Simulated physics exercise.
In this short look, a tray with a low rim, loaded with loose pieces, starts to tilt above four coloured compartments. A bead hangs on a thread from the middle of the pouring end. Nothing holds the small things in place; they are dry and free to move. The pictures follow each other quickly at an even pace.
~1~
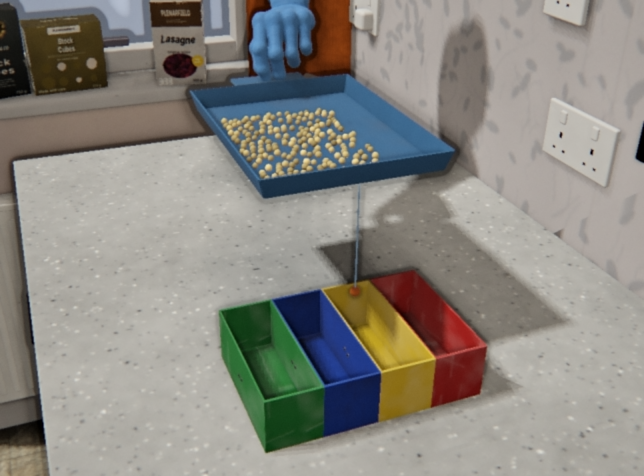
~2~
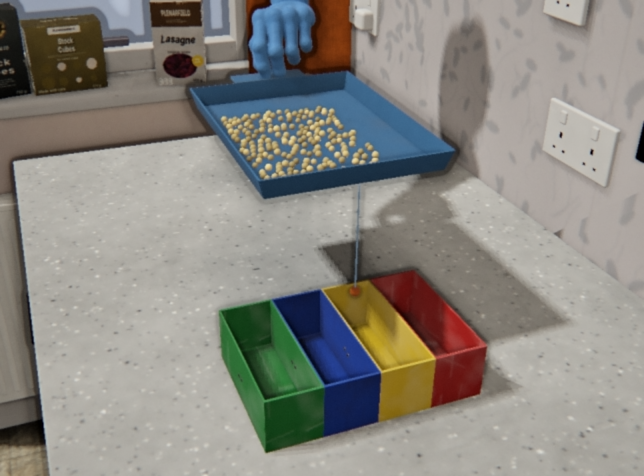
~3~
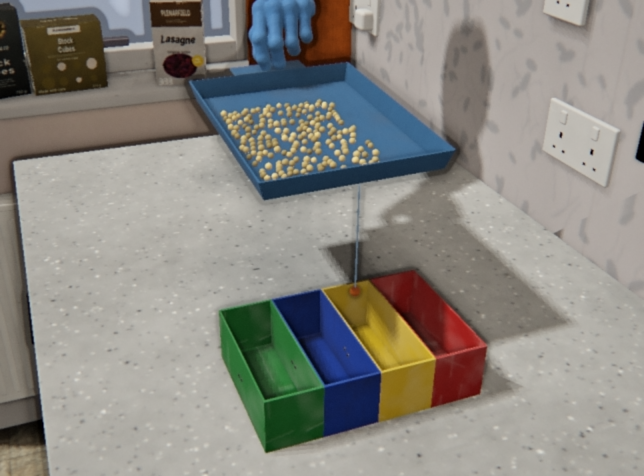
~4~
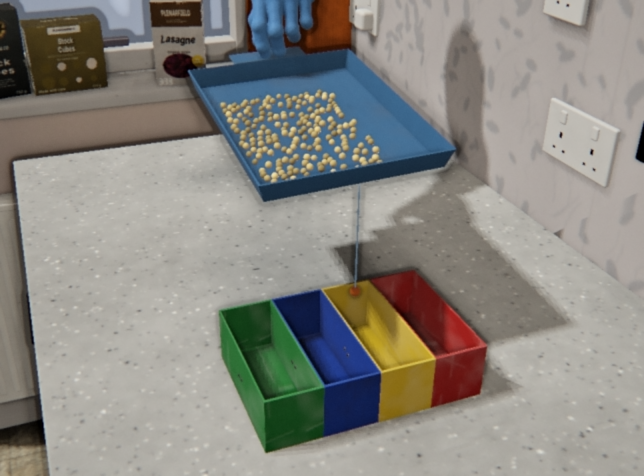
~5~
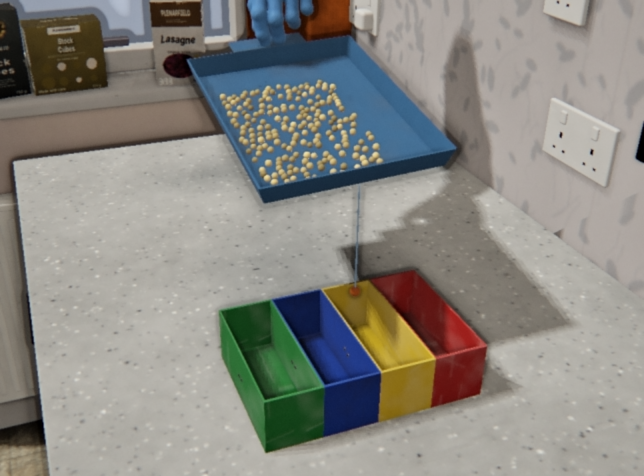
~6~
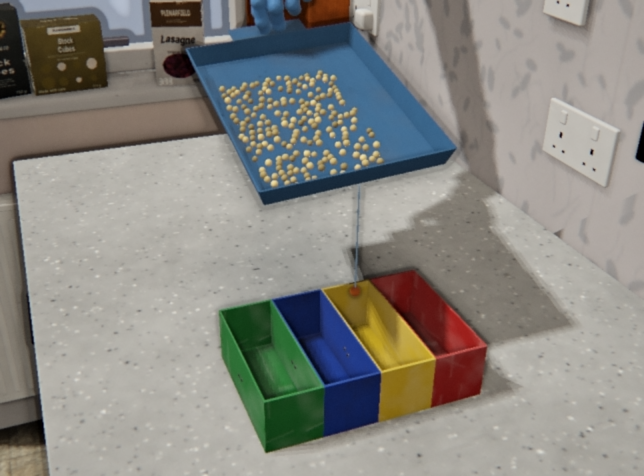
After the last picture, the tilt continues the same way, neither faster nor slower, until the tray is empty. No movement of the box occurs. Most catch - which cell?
Cell: Green.
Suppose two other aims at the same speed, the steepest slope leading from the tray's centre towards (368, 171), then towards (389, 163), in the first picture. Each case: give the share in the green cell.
Lab note: Try 1 = 0 %, try 2 = 0 %.
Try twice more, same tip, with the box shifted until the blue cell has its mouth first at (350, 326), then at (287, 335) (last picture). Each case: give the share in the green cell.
60 per cent the first time, 10 per cent the second time.
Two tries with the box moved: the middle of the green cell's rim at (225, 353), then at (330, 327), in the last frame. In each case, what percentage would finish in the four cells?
In order, about 100 and 20 in a hundred.
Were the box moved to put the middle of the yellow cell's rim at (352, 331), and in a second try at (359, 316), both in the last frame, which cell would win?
The blue one, then the green cell.
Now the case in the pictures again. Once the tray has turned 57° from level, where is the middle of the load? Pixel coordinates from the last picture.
In the last view, the load is centred close to (301, 171).
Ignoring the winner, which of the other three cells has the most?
The blue cell.
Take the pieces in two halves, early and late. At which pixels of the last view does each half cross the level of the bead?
Early-half point (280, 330); late-half point (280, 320).
Soon, tray tipped steeply; nearly all on the tray; a stray few falling or outside the box.
A while on, tray tipped right over; about half on the tray; about a quarter in the green cell; a small part in the blue cell; about a third falling or outside the box.
Towards the end, tray tipped past a quarter turn; about two thirds in the green cell; about a quarter in the blue cell; a stray few in the yellow cell; a stray few falling or outside the box.
Finally, tray tipped past a quarter turn; about two thirds in the green cell; about a quarter in the blue cell; a stray few in the yellow cell; none in the red cell; a stray few outside the box.
